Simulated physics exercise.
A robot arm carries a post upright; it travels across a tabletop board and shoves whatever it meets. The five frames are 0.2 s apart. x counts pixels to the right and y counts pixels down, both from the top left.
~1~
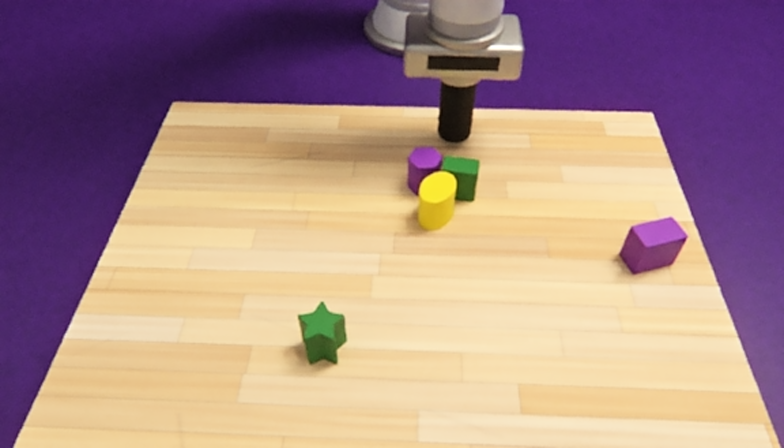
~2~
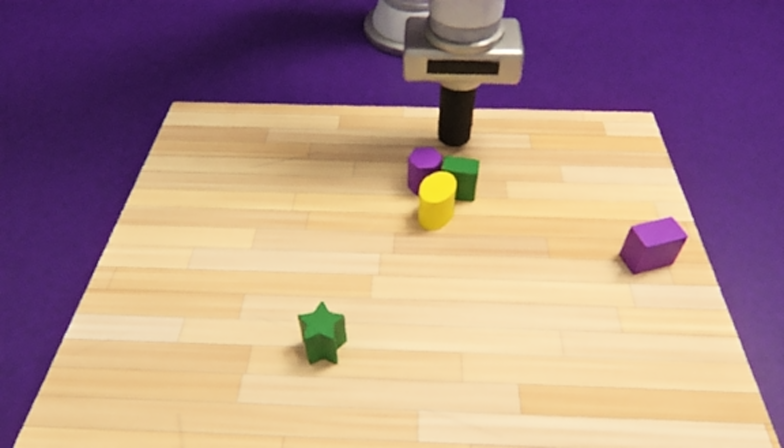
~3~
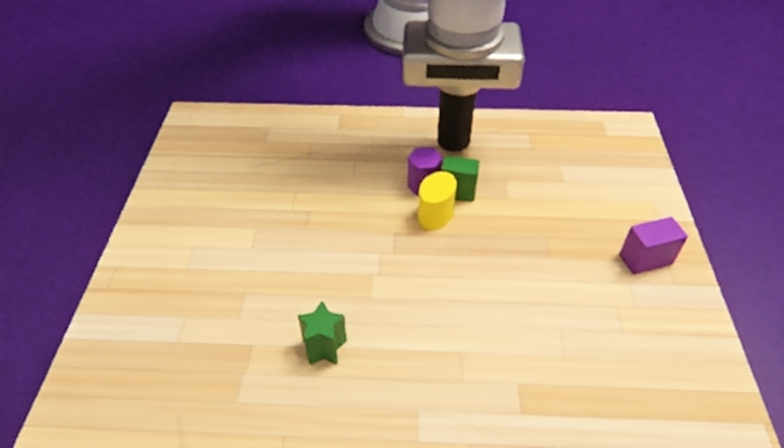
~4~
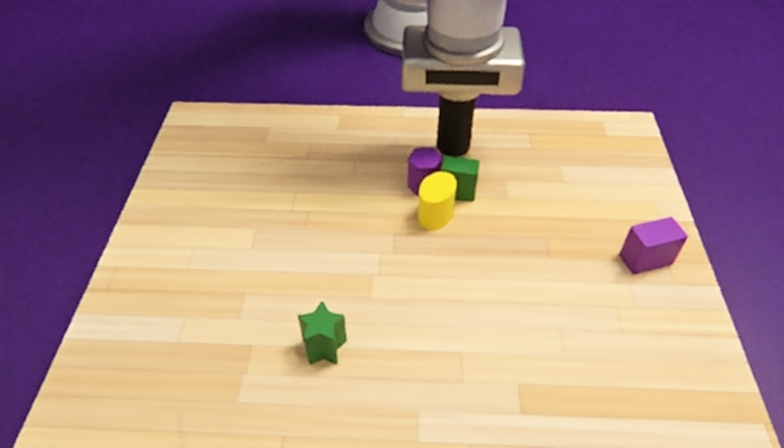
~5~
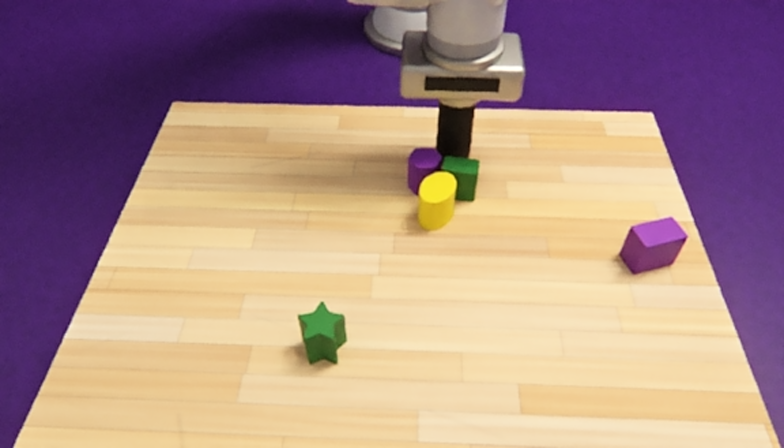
A robot arm with a black post reaches in at the top of a pale wooden board on a purple surface, seen from above at an angle by a still camera. Near the post sit a purple six-sided block, a green oblong block and a yellow oval block, with a green star lower left and a purple block at right. The post edges slowly toward the cluster while every block stays still.
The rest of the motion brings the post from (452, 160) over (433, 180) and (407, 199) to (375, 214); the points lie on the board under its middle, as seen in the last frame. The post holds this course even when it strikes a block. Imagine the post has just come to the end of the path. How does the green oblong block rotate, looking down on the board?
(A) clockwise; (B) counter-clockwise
It's B.
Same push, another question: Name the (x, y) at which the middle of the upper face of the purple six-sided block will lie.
At the end it should sit near (374, 213).
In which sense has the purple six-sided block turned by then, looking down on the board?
Top view: Counterclockwise.
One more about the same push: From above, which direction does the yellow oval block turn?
Answer: Clockwise.
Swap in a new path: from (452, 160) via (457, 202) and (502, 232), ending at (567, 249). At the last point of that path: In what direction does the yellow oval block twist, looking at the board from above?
Turns clockwise.
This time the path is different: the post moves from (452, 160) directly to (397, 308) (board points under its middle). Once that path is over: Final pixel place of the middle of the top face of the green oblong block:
The top centre is at (470, 179).
The first path, step by step. One third of the way, post at (433, 174); purple six-sided block at (414, 171); yellow oval block at (438, 192), turned 15° clockwise; green oblong block at (460, 167), turned 35° anticlockwise.
Two thirds of the way, post at (406, 192); purple six-sided block at (393, 194), turned 40° anticlockwise; yellow oval block at (438, 193), turned 20° clockwise; green oblong block at (460, 168), turned 45° anticlockwise.
At the end, post at (374, 207); purple six-sided block at (374, 213), turned 90° anticlockwise; yellow oval block at (438, 193), turned 20° clockwise; green oblong block at (460, 168), turned 45° anticlockwise.
